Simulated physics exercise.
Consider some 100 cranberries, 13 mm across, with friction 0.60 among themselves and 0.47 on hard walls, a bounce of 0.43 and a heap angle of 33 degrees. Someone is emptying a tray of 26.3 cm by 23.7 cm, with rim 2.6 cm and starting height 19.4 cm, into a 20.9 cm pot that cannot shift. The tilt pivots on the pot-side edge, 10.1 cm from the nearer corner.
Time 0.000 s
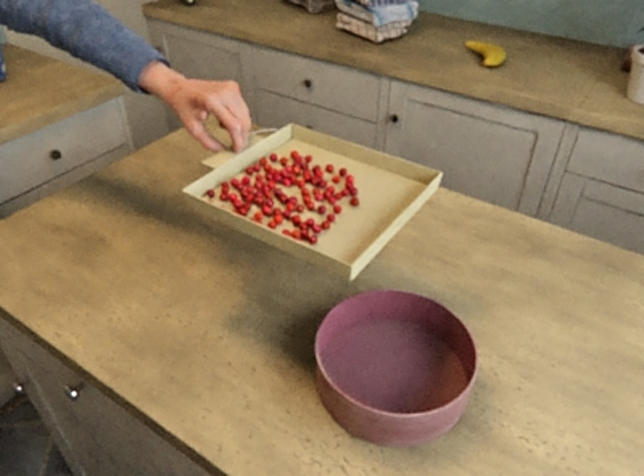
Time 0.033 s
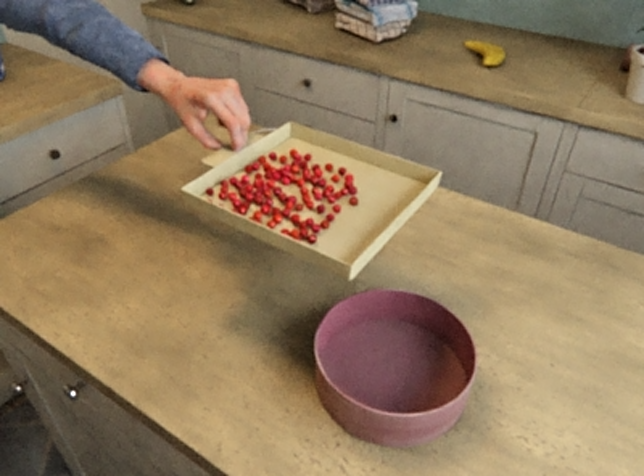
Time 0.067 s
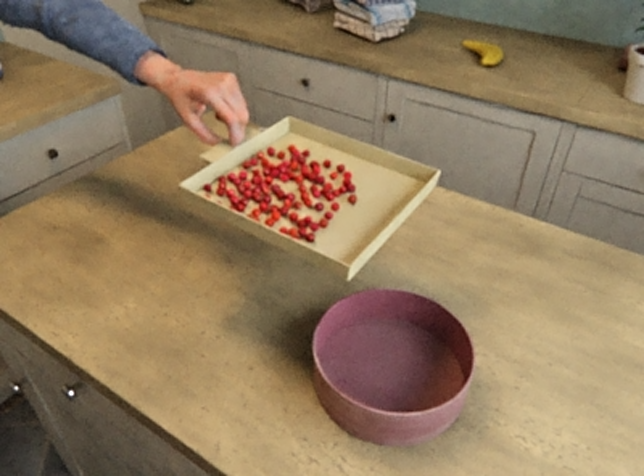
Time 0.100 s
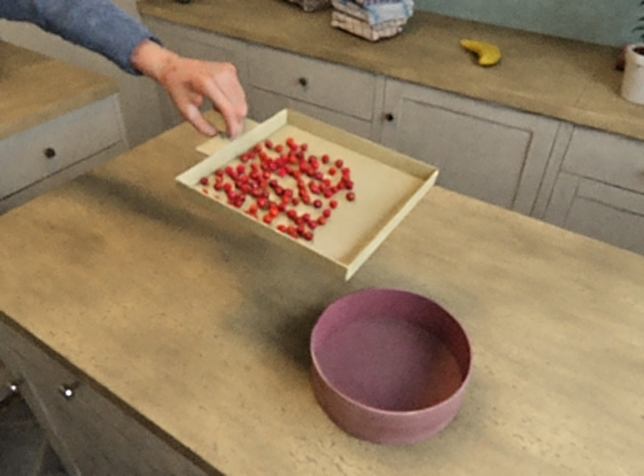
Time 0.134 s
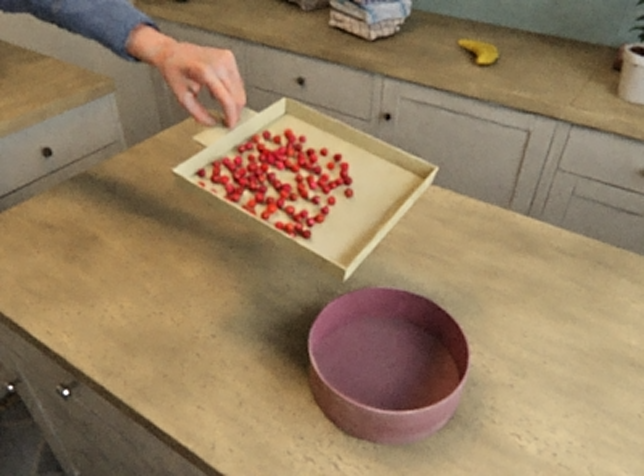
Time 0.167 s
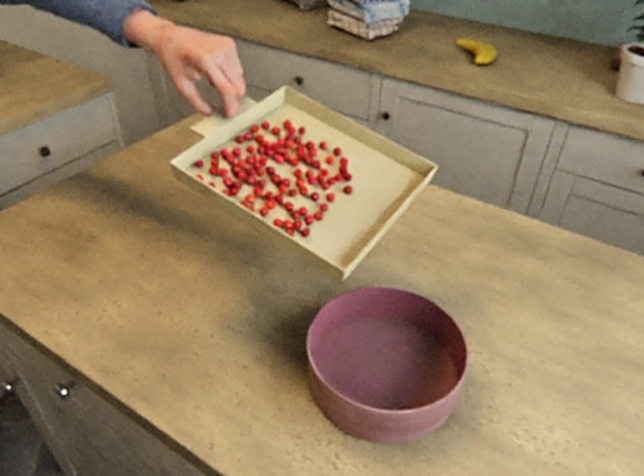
A hand lifting the back of a shallow tray of red cranberries, gradually tilting it above a purple pot on a wooden counter.
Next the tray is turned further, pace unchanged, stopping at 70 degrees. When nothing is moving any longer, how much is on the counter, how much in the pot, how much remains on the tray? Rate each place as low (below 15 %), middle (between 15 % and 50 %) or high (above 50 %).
Ratings: Counter low; pot middle; tray high.
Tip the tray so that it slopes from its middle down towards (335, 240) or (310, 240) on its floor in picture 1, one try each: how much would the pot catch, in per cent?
Approximately 25 percent, then 10 percent.
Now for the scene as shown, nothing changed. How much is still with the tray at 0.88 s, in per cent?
Roughly 70 percent of the load, I'd say.
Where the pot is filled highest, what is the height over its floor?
Some 1.5 cm up.
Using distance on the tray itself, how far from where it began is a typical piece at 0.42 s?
About 4 cm.
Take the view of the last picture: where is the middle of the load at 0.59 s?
Roughly pixel (348, 235).
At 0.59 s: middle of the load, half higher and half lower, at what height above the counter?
Roughly 22 centimetres.
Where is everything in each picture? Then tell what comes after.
Tray tilt 0 degrees, front corners at (184, 190) and (351, 264); middle of the pieces at (278, 193); pot at (396, 345), in the first frame.
Tray tilt 1 degrees, front corners at (183, 189) and (350, 264); middle of the pieces at (277, 192), in the second frame.
Tray tilt 2 degrees, front corners at (181, 184) and (349, 264); middle of the pieces at (275, 188), in the third frame.
Tray tilt 5 degrees, front corners at (178, 178) and (347, 265), lowest corner right front; middle of the pieces at (273, 184), in the fourth frame.
Tray tilt 9 degrees, front corners at (175, 170) and (346, 267), lowest corner right front; middle of the pieces at (271, 177), in the fifth frame.
Tray tilt 12 degrees, front corners at (173, 162) and (345, 269), lowest corner right front; middle of the pieces at (270, 171); pot at (387, 342). Its pace works out near 115 degrees a second, in the sixth frame.
After 0.42 s, tilt 42 degrees; the tray holds 100 %, the pot 0 %.
After 0.59 s, tilt 61 degrees; the tray holds 100 %, the pot 0 %.
After 0.88 s, tilt 70 degrees; the tray holds 70 %, the pot 25 %.
At rest (2.0 s), counter 0 %, pot 35 %, tray 65 %.
